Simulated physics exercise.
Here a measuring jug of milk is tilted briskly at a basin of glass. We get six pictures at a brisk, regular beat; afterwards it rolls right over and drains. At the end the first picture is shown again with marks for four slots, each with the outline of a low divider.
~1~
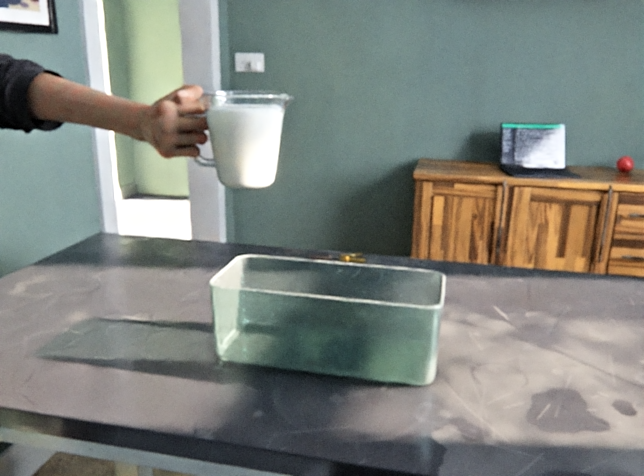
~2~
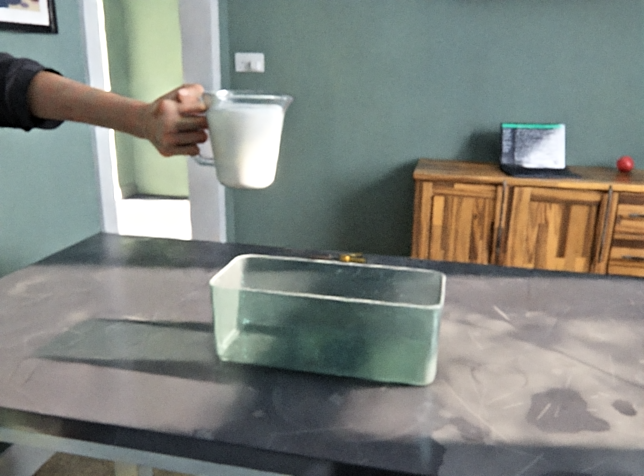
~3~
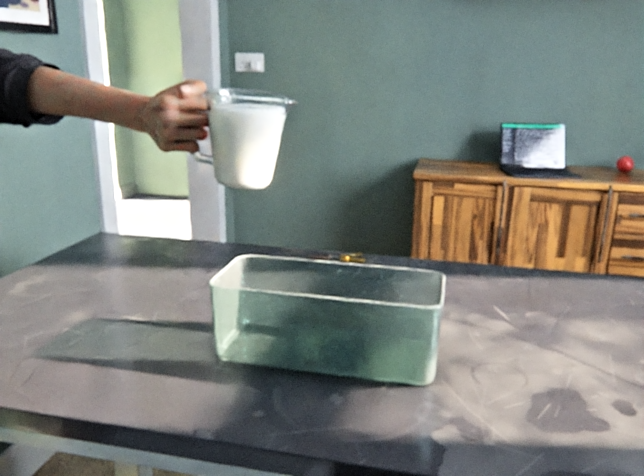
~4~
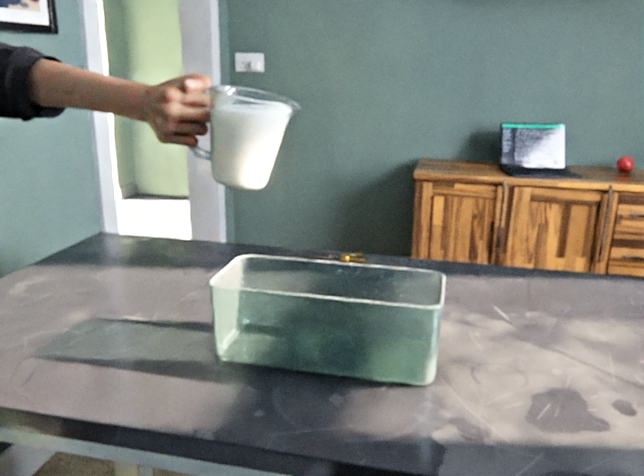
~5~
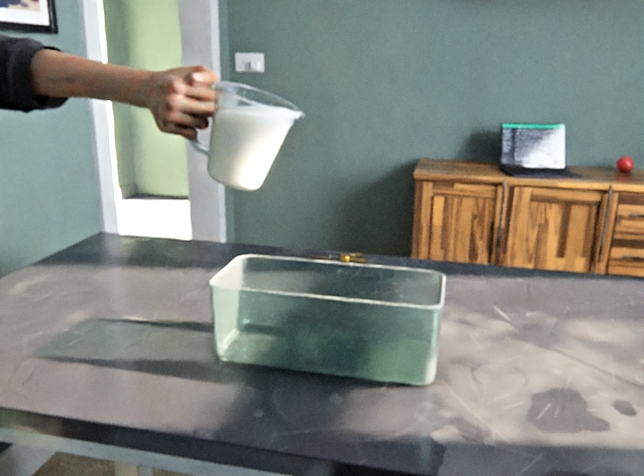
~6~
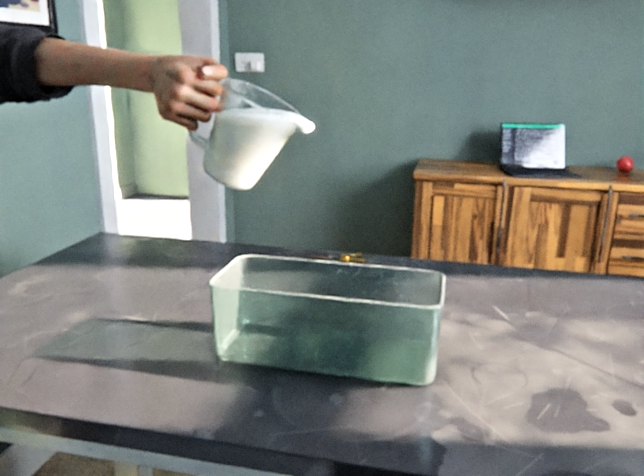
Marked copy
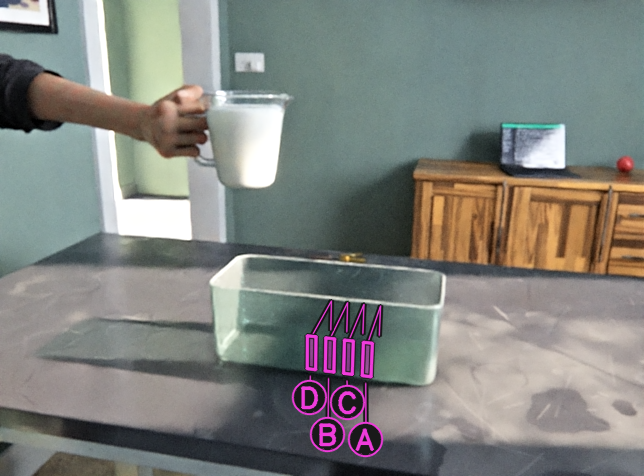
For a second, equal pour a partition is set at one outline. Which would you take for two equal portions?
Take C.
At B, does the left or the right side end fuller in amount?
More ends on the right.
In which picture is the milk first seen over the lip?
In picture 6.
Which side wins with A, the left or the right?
The left side.
In magenta, A at (365, 383); B at (328, 378); C at (346, 380); D at (310, 375).
With A, about 91 % ends left of the wall and 5 % right of it; 4 % is lost outside.
With B, about 13 % ends left of the wall and 85 % right of it.
With C, about 52 % ends left of the wall and 46 % right of it.
With D, about 3 % ends left of the wall and 95 % right of it.
